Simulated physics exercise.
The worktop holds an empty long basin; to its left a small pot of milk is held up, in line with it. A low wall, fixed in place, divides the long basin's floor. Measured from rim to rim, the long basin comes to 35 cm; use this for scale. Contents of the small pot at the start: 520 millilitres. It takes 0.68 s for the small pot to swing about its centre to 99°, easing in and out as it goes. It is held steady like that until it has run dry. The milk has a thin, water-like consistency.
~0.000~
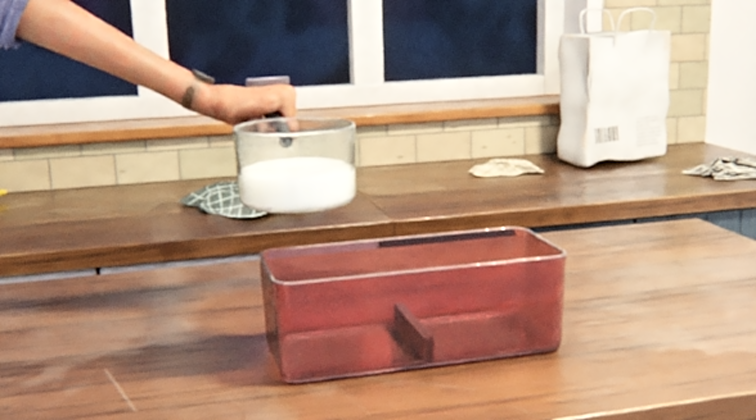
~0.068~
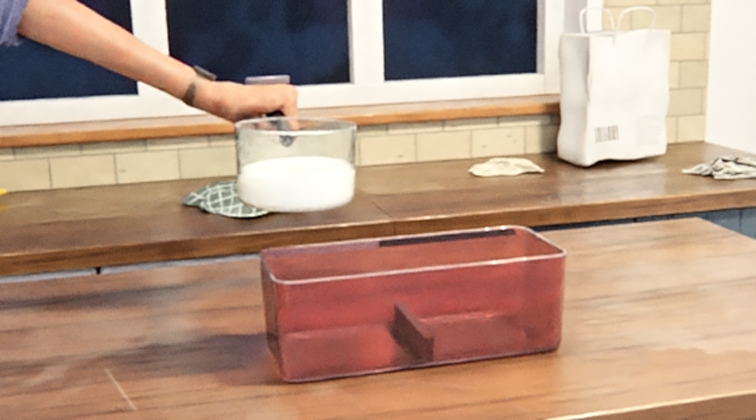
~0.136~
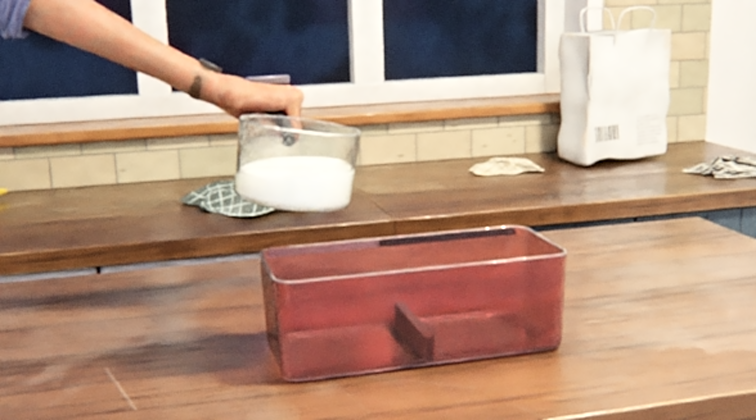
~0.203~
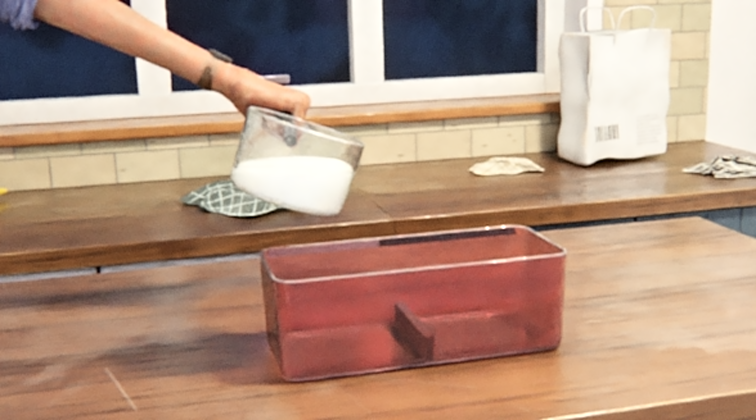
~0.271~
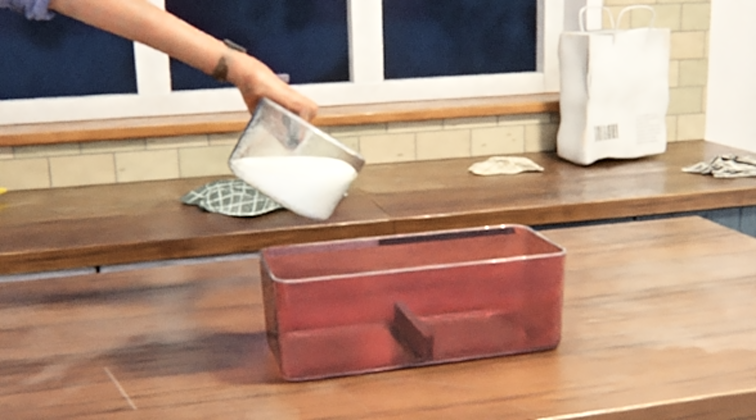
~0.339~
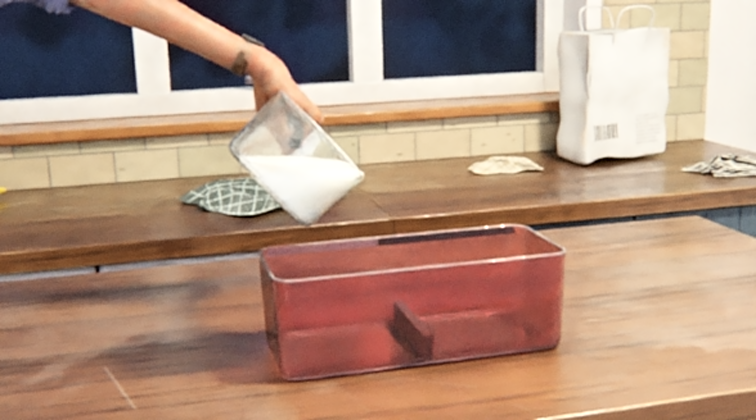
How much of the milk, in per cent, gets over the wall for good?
14 %.
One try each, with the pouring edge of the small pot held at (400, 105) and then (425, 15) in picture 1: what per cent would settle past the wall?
Try 1: 90 %; try 2: 85 %.
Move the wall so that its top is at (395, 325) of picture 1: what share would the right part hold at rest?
That would be about 50 in a hundred, I'd say.
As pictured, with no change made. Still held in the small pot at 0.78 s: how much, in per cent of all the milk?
Around 16 percent of it.
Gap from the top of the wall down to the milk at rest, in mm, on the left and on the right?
14 mm left, 30 mm right.
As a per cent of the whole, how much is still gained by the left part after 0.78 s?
Close to 22% of the whole.
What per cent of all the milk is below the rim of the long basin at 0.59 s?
About 30%.
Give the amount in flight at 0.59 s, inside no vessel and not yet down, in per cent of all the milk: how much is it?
Close to 30 per cent, I'd say.
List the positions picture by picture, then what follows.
In the first picture, tilt 0°; pouring edge (352, 124); surface from (240, 171) to (350, 162); the long basin's rim runs from (266, 268) to (545, 242); the wall's top is at (413, 320).
In the second picture, tilt 2°; pouring edge (354, 126); surface from (239, 170) to (350, 162).
In the third picture, tilt 9°; pouring edge (358, 133); surface from (238, 169) to (350, 162).
In the fourth picture, tilt 20°; pouring edge (361, 144); surface from (235, 167) to (351, 163).
In the fifth picture, tilt 34°; pouring edge (362, 160); surface from (230, 163) to (354, 165).
In the sixth picture, tilt 49°; pouring edge (359, 177); surface from (240, 158) to (360, 168).
After 0.59 s the tilt is 95° and 41 per cent is still to pour, 27 is left of the wall and 2 right of it.
After 0.78 s the tilt is 99° and 16 per cent is still to pour, 63 is left of the wall and 11 right of it.
After 0.97 s the tilt is 99° and 4 per cent is still to pour, 79 is left of the wall and 13 right of it.
After 1.18 s the tilt is 99° and 1 per cent is still to pour, 83 is left of the wall and 14 right of it.
In the end 85 per cent lies left of the wall, 14 right of it and 1 outside.
